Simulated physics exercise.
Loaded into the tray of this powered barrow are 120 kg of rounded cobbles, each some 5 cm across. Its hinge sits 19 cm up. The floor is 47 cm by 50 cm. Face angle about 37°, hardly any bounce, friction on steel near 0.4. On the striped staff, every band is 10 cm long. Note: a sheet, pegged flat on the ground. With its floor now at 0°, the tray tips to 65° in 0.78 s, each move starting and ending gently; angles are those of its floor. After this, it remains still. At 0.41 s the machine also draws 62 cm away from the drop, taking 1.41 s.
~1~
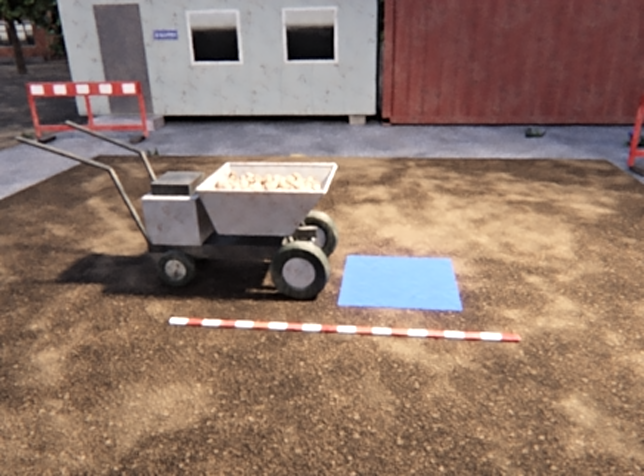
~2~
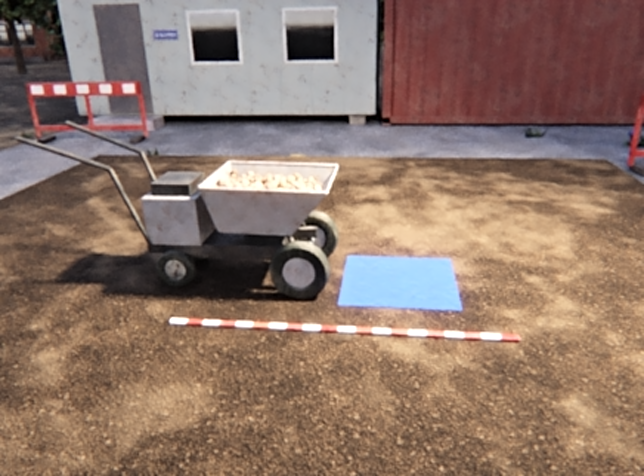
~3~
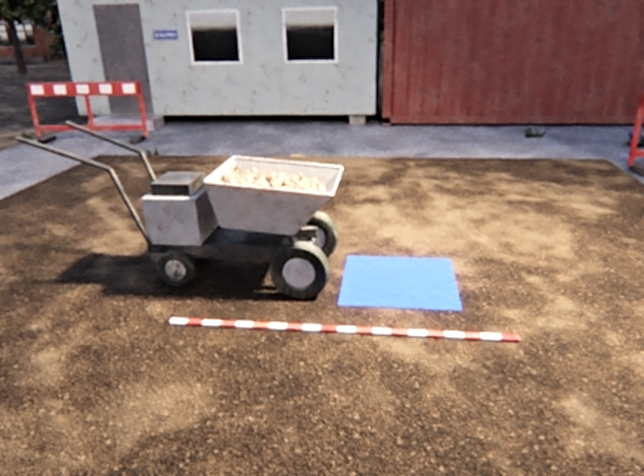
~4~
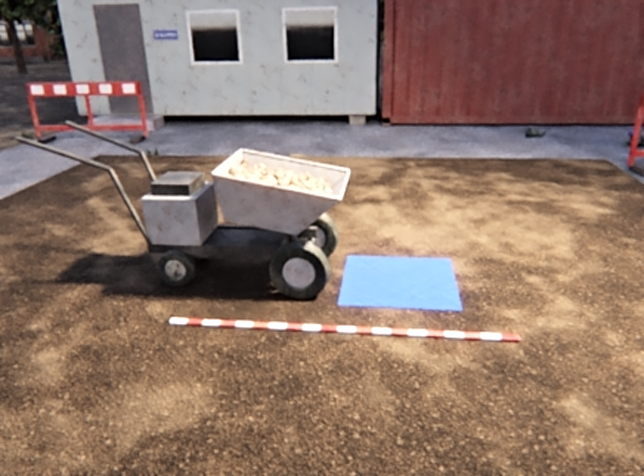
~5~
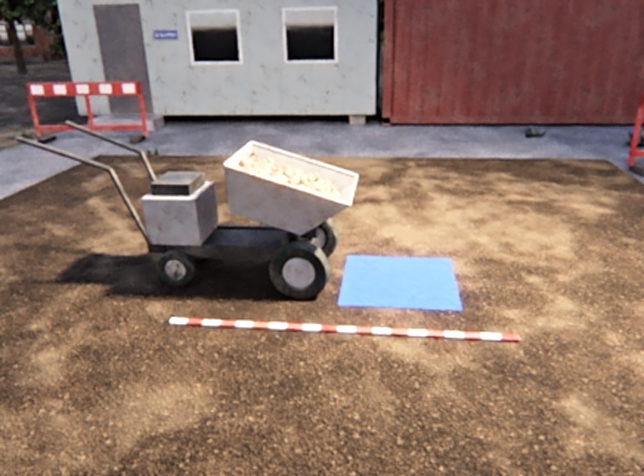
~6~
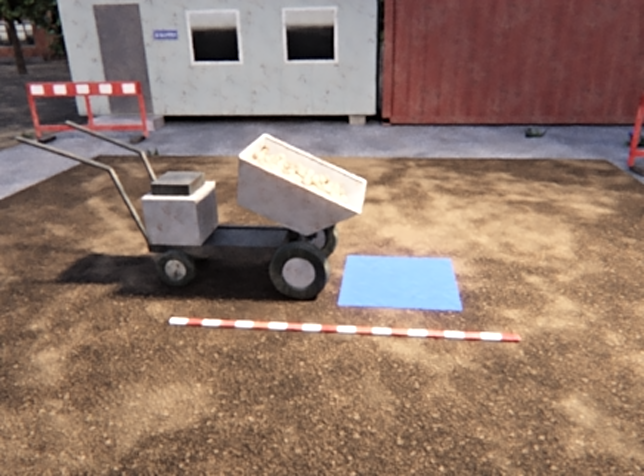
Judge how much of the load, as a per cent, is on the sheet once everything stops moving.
About 50 percent ends up on the sheet.
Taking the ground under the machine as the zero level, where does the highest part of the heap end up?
About 14 cm higher than the ground.
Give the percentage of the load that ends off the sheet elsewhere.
Load fraction: Approx. 20 %.
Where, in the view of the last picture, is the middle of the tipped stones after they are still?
(383, 278).
A little later the floor is at 54°; 100 % in the tray; the foremost stones are at (373, 228).
Then the floor is at 65°; 67 % in the tray, 32 % on the sheet, 1 % off the sheet elsewhere; the foremost stones are at (429, 283).
Later still the floor is at 65°; 13 % in the tray, 16 % short of the sheet, 50 % on the sheet, 20 % off the sheet elsewhere; the foremost stones are at (556, 288).
In the end the floor is at 65°; 0 % in the tray, 30 % short of the sheet, 50 % on the sheet, 20 % off the sheet elsewhere; the foremost stones are at (556, 288).
